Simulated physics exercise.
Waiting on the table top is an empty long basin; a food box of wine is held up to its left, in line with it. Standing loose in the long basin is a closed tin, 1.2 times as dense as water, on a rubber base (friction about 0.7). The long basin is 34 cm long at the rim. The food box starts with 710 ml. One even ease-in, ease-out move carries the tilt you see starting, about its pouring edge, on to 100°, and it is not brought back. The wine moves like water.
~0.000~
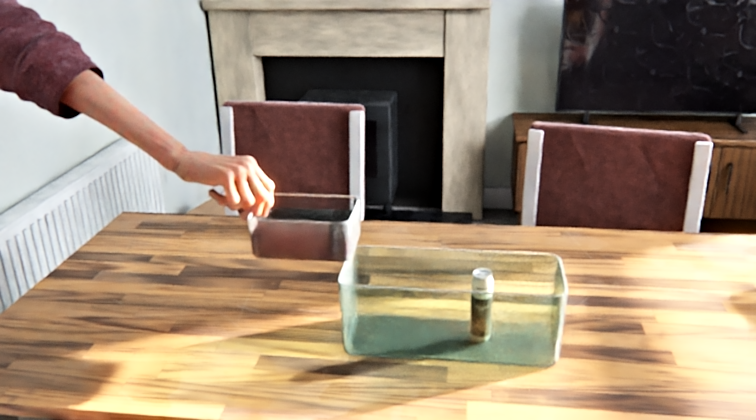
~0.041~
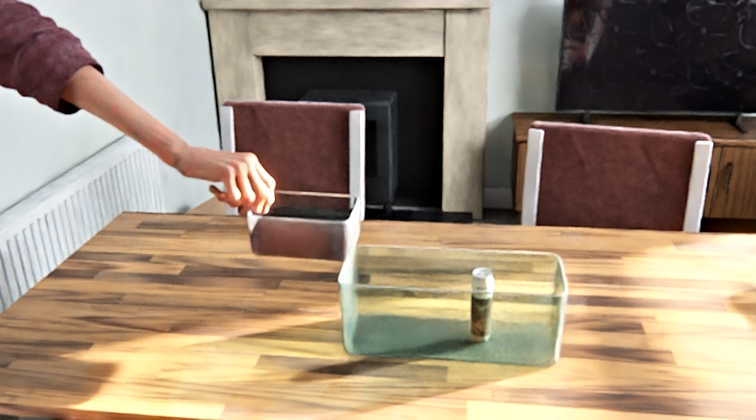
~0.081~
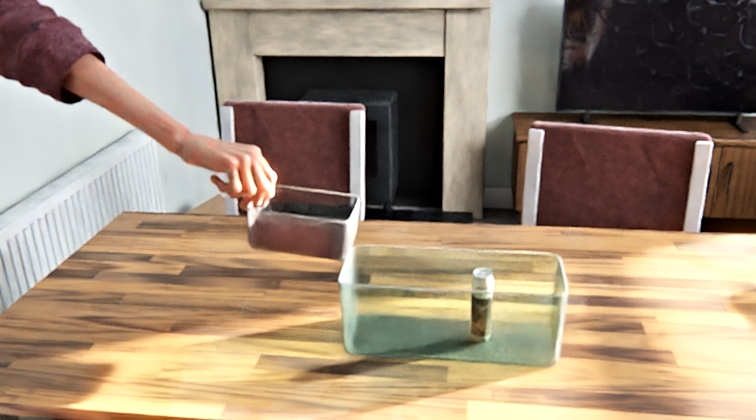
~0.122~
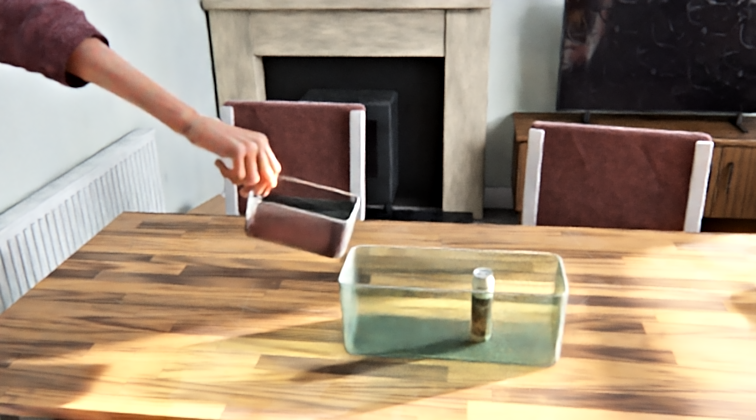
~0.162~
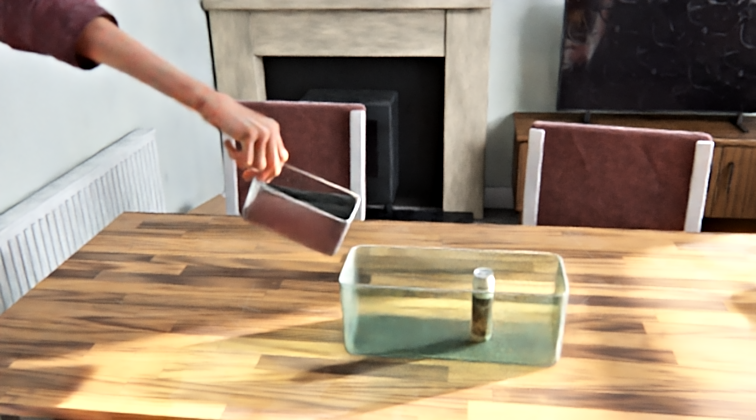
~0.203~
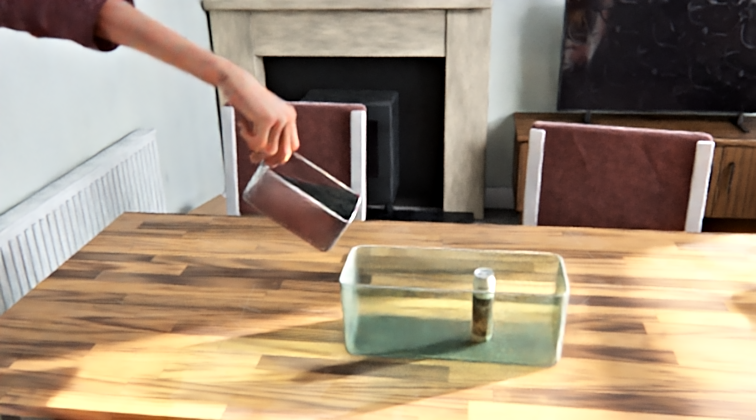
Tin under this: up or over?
It will stay erect.
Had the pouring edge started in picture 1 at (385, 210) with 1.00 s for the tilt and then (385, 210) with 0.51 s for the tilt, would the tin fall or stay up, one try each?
Run one: It does not tip. Run two: It tumbles.
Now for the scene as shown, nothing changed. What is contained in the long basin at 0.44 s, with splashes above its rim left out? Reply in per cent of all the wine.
About 10%.
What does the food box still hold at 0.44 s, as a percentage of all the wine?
Roughly 34 per cent.
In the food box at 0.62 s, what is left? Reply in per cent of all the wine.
I reckon near 6 per cent still sits there.
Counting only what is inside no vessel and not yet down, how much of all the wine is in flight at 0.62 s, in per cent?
Near 10 percent.
After 0.44 s the tilt is 96° and 34 per cent is still to pour; the tin stands where it began.
After 0.62 s the tilt is 100° and 6 per cent is still to pour; the tin stands where it began.
After 0.81 s the tilt is 100° and 1 per cent is still to pour; the tin stands where it began.
After 1.01 s the tilt is 100° and 0 per cent is still to pour; the tin stands where it began.
In the end the tin stands where it began.
